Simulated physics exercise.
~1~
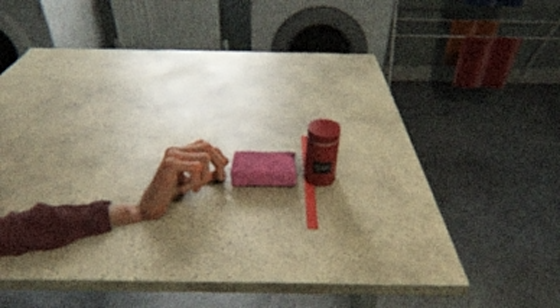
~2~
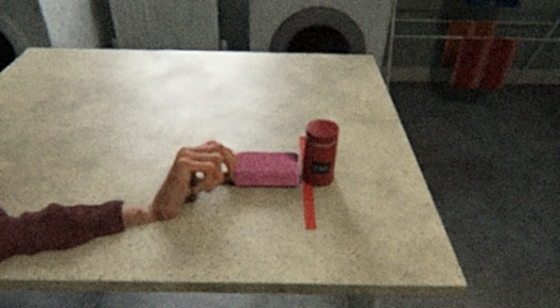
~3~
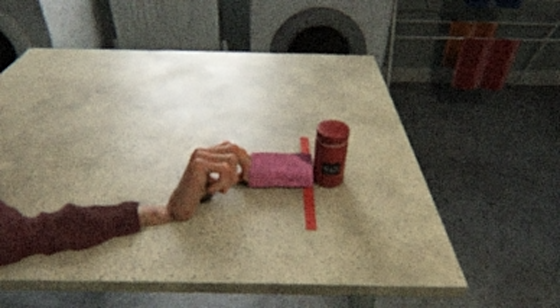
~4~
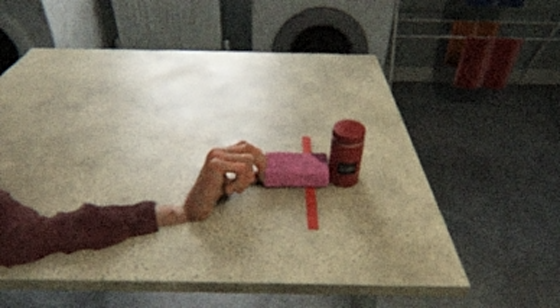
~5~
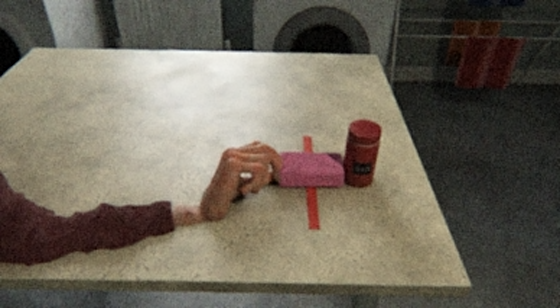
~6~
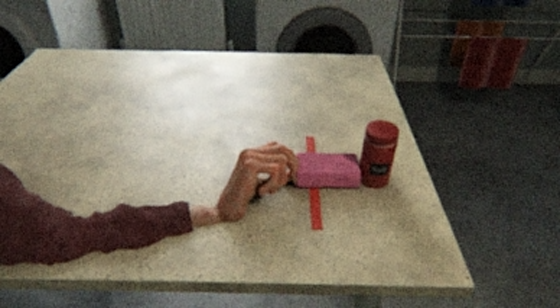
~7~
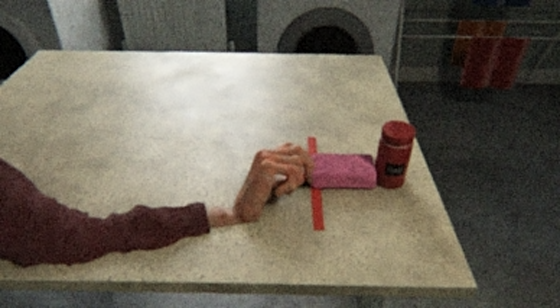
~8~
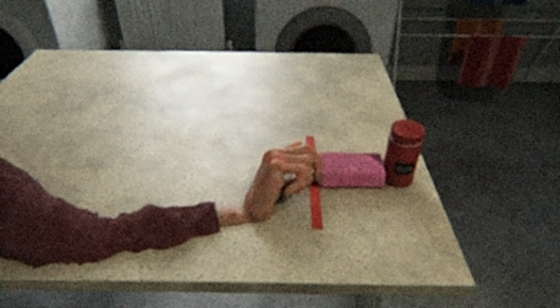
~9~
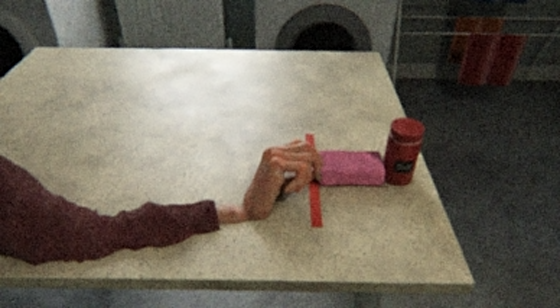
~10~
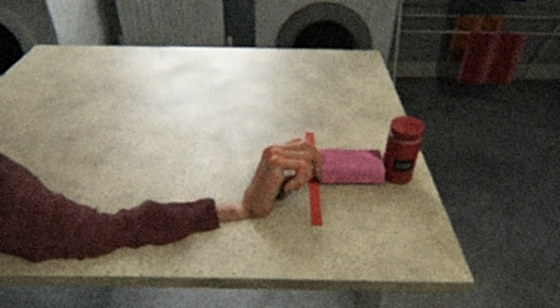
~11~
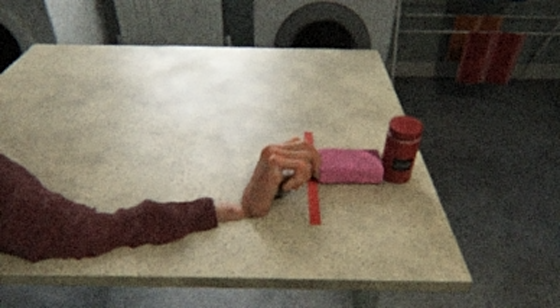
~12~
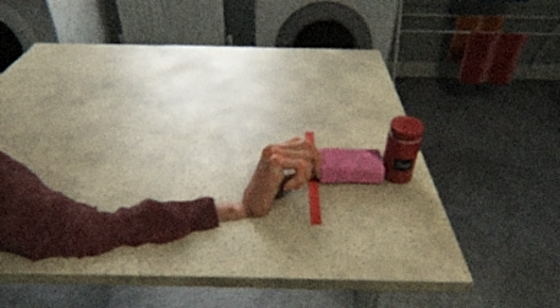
A hand in a dark maroon sleeve reaches in from the left across a pale, speckled tabletop, seen from slightly above by a gently swaying camera, with round-doored machines behind. In front of the fingers lies a pink sponge, and beyond it an upright red jar stands beside a strip of red tape. The hand pushes the sponge right against the jar, and both slide steadily past the tape towards the table's right side. The hand stops as its fingers reach the tape. The sponge and jar stay still, the jar upright on the table near its right edge.
